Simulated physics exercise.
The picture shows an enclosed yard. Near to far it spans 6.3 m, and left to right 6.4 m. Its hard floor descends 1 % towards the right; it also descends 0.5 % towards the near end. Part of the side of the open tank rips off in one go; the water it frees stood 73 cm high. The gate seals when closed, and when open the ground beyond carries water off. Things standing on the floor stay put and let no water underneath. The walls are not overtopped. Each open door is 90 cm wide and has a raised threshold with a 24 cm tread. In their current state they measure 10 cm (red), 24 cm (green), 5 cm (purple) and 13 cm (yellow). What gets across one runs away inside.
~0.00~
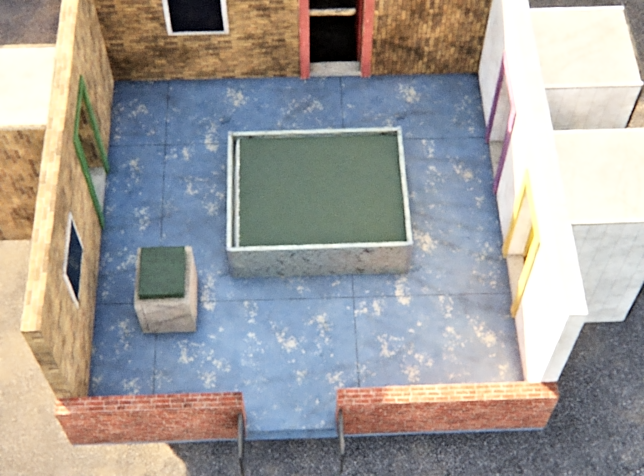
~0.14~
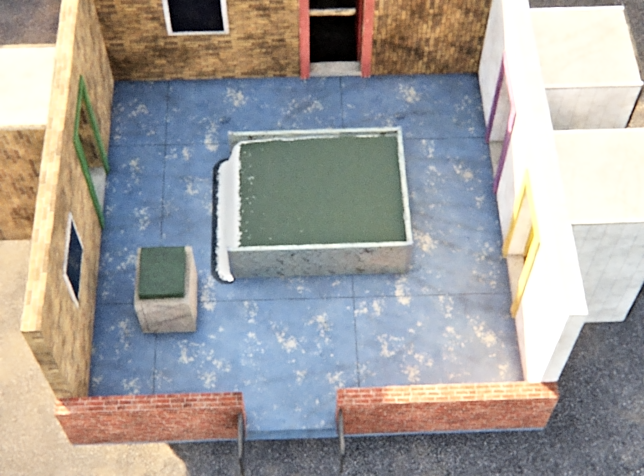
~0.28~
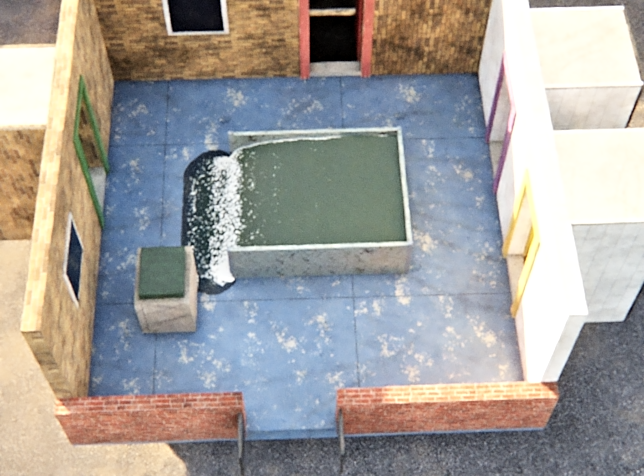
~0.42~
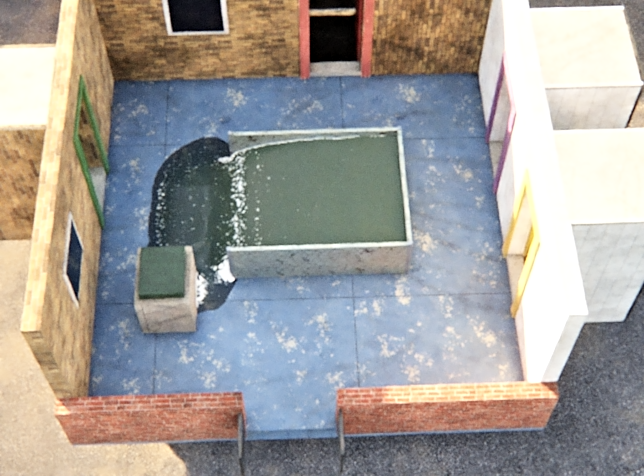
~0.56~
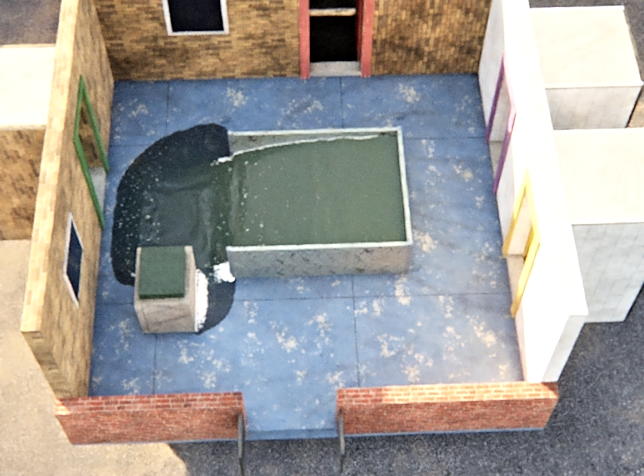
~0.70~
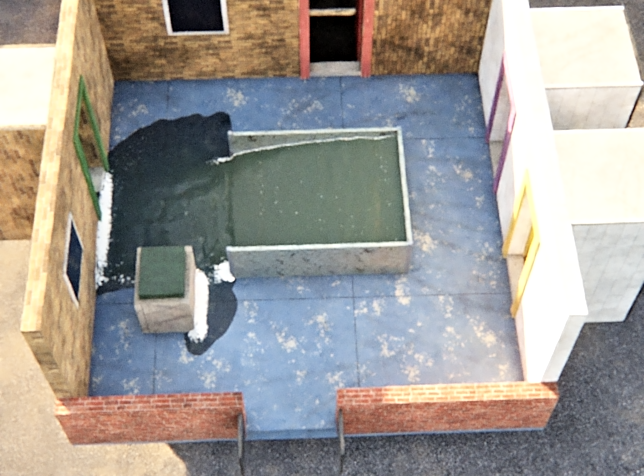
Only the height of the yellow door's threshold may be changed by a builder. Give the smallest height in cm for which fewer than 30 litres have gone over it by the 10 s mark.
About 12 cm.
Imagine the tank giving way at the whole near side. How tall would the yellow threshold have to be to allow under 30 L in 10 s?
A height of around 9.0 cm.
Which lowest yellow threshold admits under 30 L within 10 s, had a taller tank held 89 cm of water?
Around 15 cm high.
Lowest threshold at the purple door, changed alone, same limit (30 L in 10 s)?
Purple: 16 cm.
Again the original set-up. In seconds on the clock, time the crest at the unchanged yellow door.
Approximately 8.5 s.
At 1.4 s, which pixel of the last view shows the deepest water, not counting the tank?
Around (124, 247).
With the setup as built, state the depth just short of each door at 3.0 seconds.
At the red door the depth is 1 cm, at green 33 cm, at purple 0 cm and at yellow 0 cm.
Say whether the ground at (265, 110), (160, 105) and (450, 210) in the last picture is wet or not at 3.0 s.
So the three spots come out swamped, swamped, spared, in that order.
After 1.4 s water covers 30 % of the floor, deepest (48 cm) near (124, 247); it has not reached the yellow door.
After 3.0 s water covers 45 % of the floor, deepest (45 cm) near (114, 88); it has not reached the yellow door.
After 10.0 s water covers 100 % of the floor, deepest (20 cm) near (374, 411); 15 cm at the yellow door, 22 litres in over its 13 cm threshold.
At the yellow door as built, the water arrived by 5.1 s and peaked near 19 cm at 8.6 s.
Run again over the same 10 s with other heights there, 40 litres in over 11 cm, 22 litres over 13 cm. The limit of 30 litres is kept from about 12 cm up.
